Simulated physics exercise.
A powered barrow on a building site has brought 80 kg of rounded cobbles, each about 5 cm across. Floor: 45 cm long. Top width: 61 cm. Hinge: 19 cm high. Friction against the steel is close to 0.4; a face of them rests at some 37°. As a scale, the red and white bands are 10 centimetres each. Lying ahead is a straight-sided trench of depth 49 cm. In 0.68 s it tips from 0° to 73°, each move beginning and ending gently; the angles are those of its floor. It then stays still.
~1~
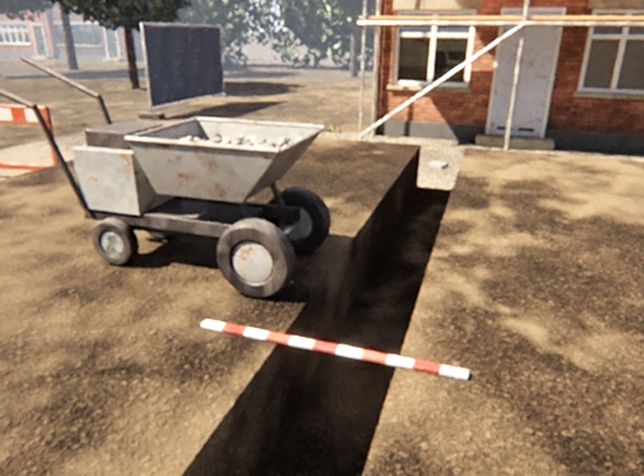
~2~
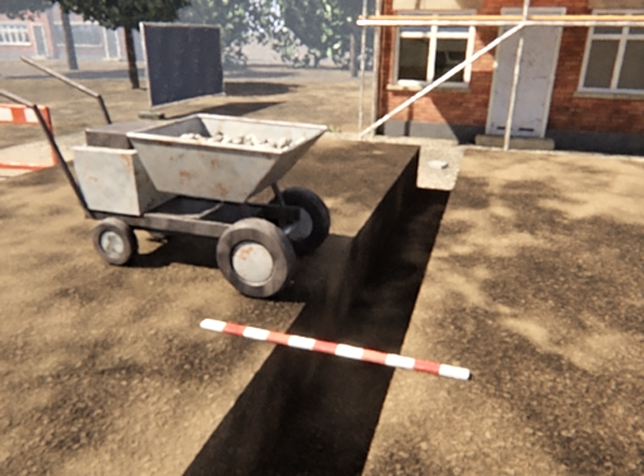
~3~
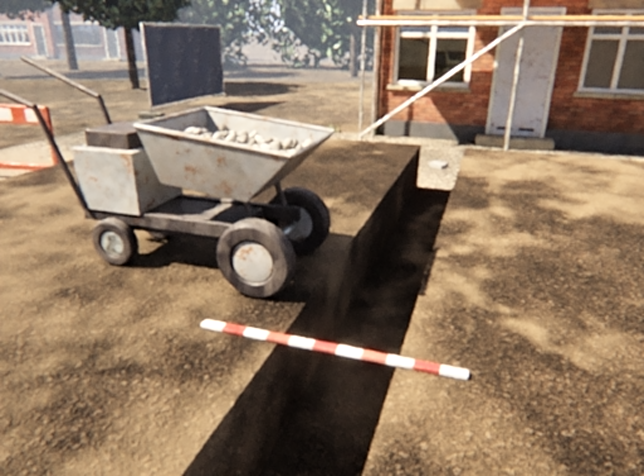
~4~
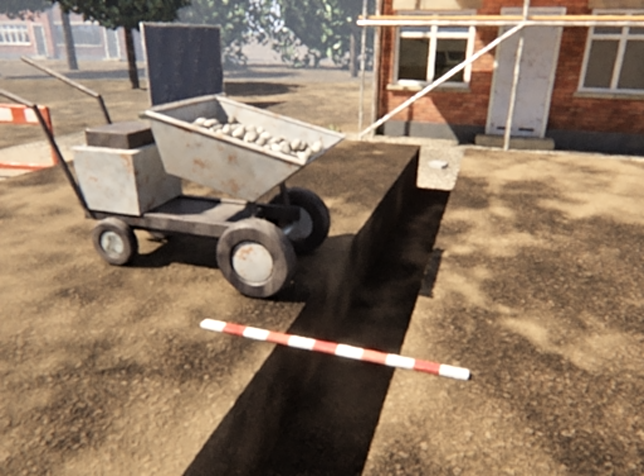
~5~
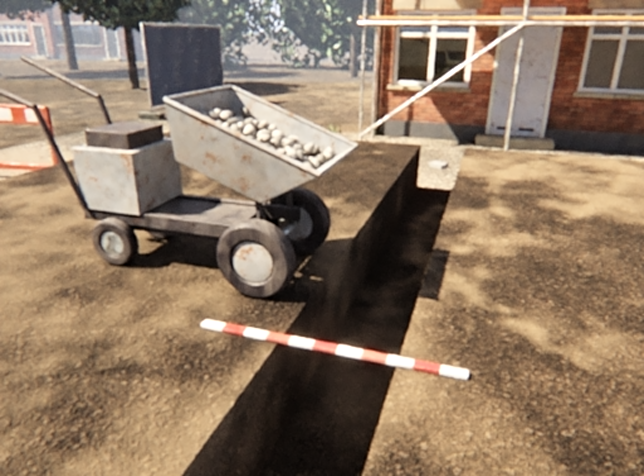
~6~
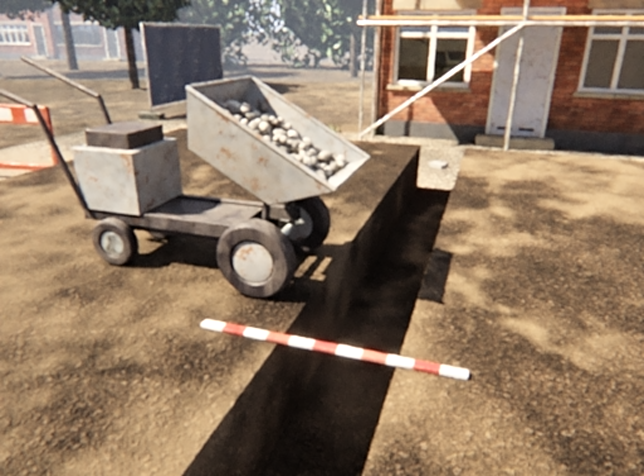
At first, the metal tray of a wheeled barrow sits level, loaded with rounded stones, beside a straight trench crossed by a red and white pole. The tray tilts gently, then more steeply, its far left end rising and its lip lowering toward the right, while the wheels stay still.
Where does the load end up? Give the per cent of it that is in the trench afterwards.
Some 38 per cent of it.
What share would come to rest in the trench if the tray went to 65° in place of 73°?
Trench share: Approx. 50%.
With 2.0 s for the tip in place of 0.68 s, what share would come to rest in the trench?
That would give about 60 percent.
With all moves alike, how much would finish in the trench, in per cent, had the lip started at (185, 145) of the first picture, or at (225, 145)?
Roughly 100 per cent, then 95 per cent.
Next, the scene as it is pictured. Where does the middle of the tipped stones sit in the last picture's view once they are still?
Roughly (445, 293), I'd say.
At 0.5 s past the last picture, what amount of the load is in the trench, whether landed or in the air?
I'd say near 15 per cent at that time.
Then, 0.2 s after the last picture the floor is at 62°, 100 % in the tray; the foremost stones are at (366, 214).
Then, 0.5 s after the last picture the floor is at 73°, 66 % in the tray, 16 % in the trench, 18 % past the trench; the foremost stones are at (448, 292).
Then, 0.8 s after the last picture the floor is at 73°, 8 % in the tray, 28 % in the trench, 64 % past the trench; the foremost stones are at (628, 327).
Then, 2.8 s after the last picture the floor is at 73°, 0 % in the tray, 38 % in the trench, 62 % past the trench; the foremost stones are past the picture's edge.
